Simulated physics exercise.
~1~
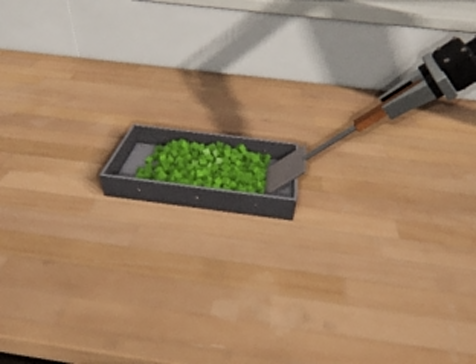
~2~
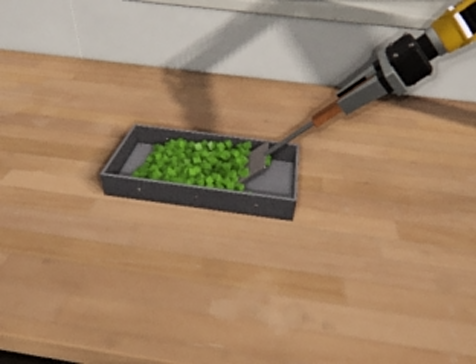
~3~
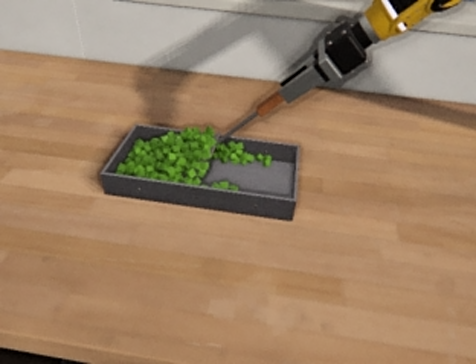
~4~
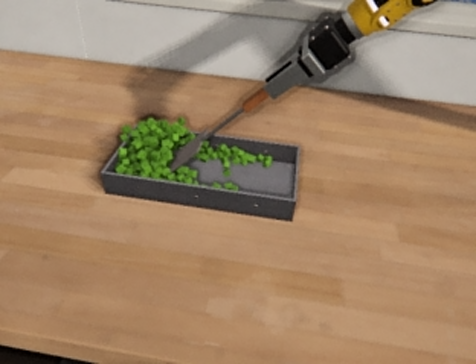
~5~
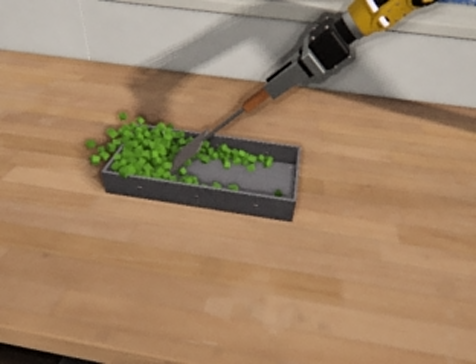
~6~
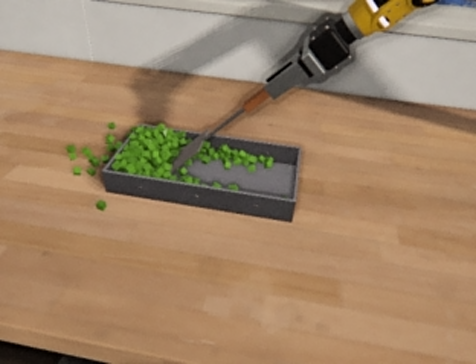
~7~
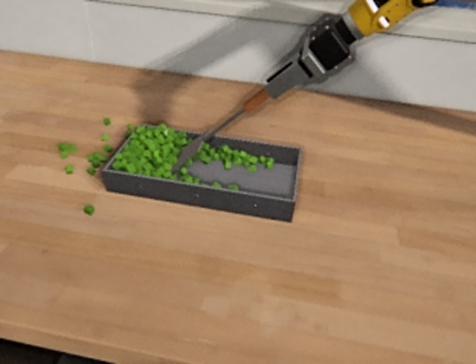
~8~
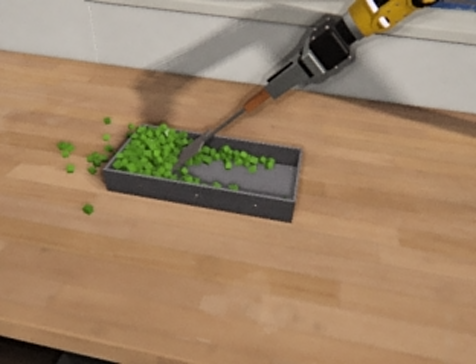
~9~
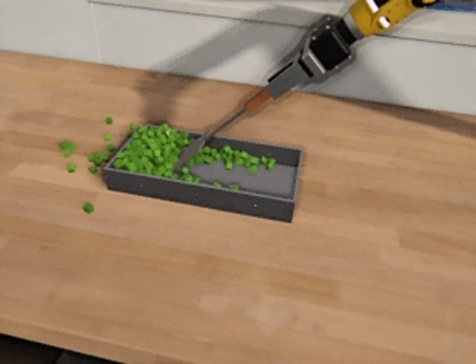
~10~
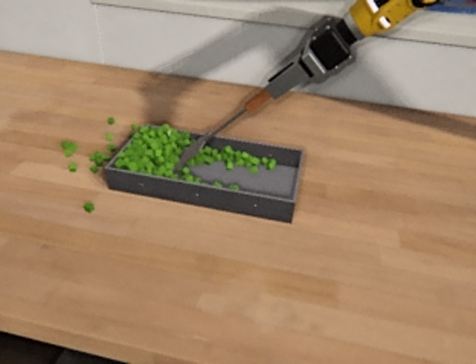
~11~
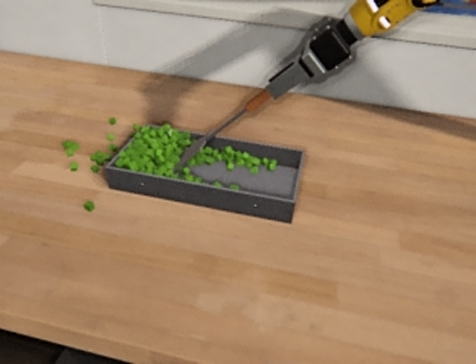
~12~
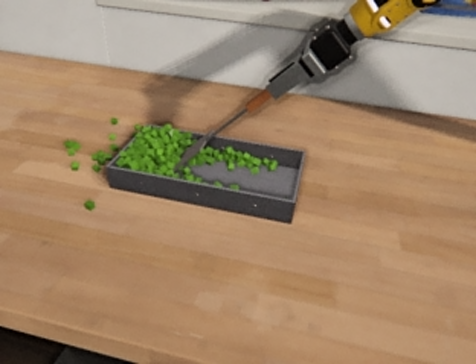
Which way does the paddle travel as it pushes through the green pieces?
The paddle travels to the left, heaping the green pieces at that end of the tin.
A gripper's paddle pushes green pieces left along a tin, spilling a few onto the table.
